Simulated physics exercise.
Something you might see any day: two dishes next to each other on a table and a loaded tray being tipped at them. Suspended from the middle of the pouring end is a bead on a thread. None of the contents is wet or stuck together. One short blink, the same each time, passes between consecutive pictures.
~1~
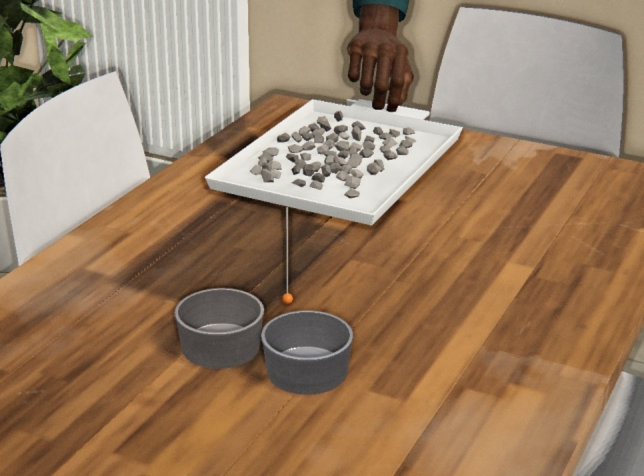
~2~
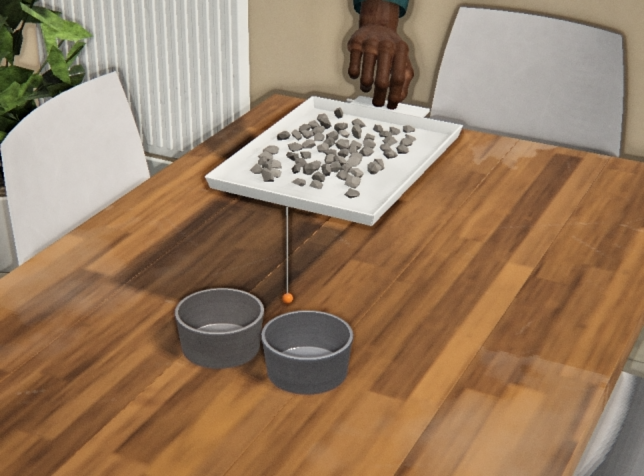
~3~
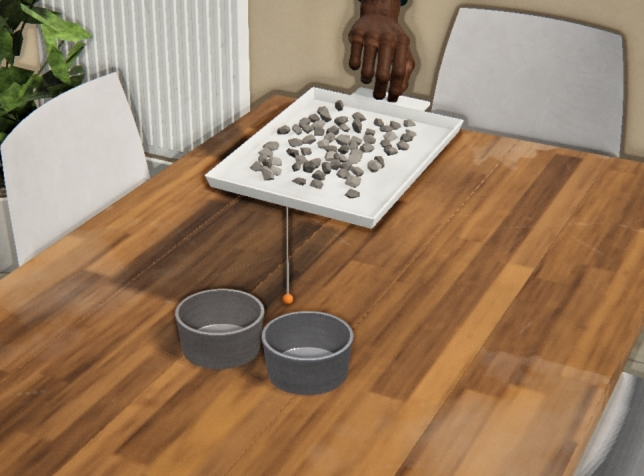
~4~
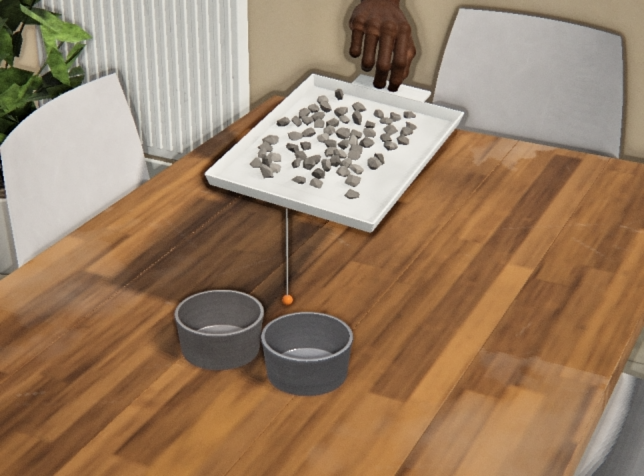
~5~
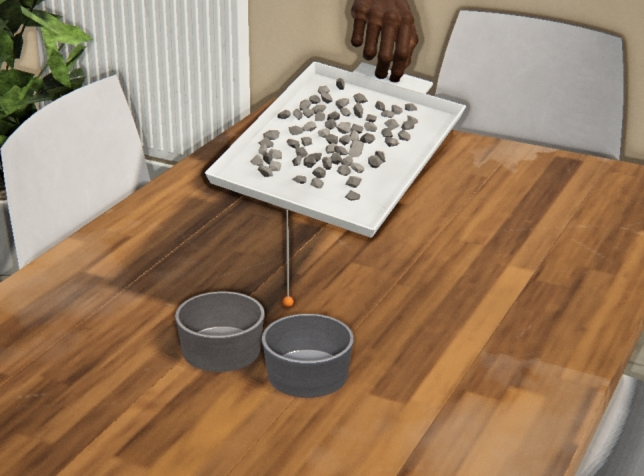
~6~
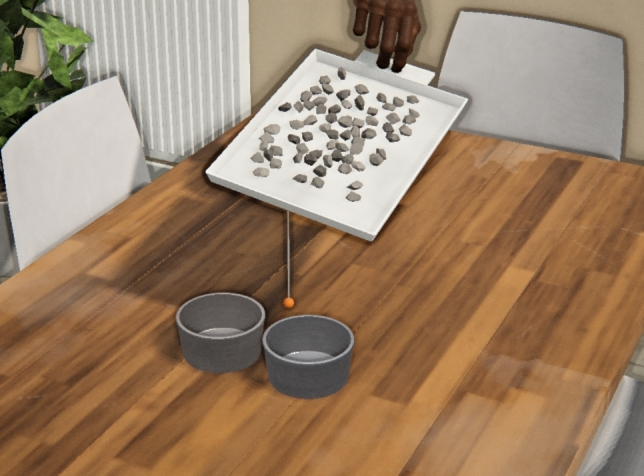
A hand raises the back of a white tray of gravel, steadily increasing its slant.
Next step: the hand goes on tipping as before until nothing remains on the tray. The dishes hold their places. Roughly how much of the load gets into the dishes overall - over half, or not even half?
Not even half gets in.
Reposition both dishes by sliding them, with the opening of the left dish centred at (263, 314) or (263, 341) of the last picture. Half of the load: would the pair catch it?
The bulk of it and then Short of half.
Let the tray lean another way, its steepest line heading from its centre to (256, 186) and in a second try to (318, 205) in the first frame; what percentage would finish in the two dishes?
I'd put it at some 60 % and then some 60 %.
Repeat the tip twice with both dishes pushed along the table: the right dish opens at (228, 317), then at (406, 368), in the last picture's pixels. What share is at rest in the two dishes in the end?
You'd get 0 in a hundred first and 50 in a hundred after that.
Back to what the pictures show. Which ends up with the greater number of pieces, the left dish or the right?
The one to the right is fuller.
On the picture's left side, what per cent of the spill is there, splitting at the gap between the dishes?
That's about 0 per cent of the spill.
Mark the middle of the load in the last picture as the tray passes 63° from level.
Somewhere around pixel (351, 226) in the last picture.
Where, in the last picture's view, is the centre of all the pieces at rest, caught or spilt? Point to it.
Resting centre, last frame: Roughly (353, 376).
Soon after the last picture, tray tipped steeply; most on the tray; about a quarter in the air.
A little later, tray tipped past a quarter turn; a small part on the tray; about a quarter in the right dish; about half outside both; a small part in the air.
Later still, tray tipped past a quarter turn; about a third in the right dish; about two thirds outside both.
At rest, tray tipped past a quarter turn; about a third in the right dish; none in the left dish; about two thirds outside both.
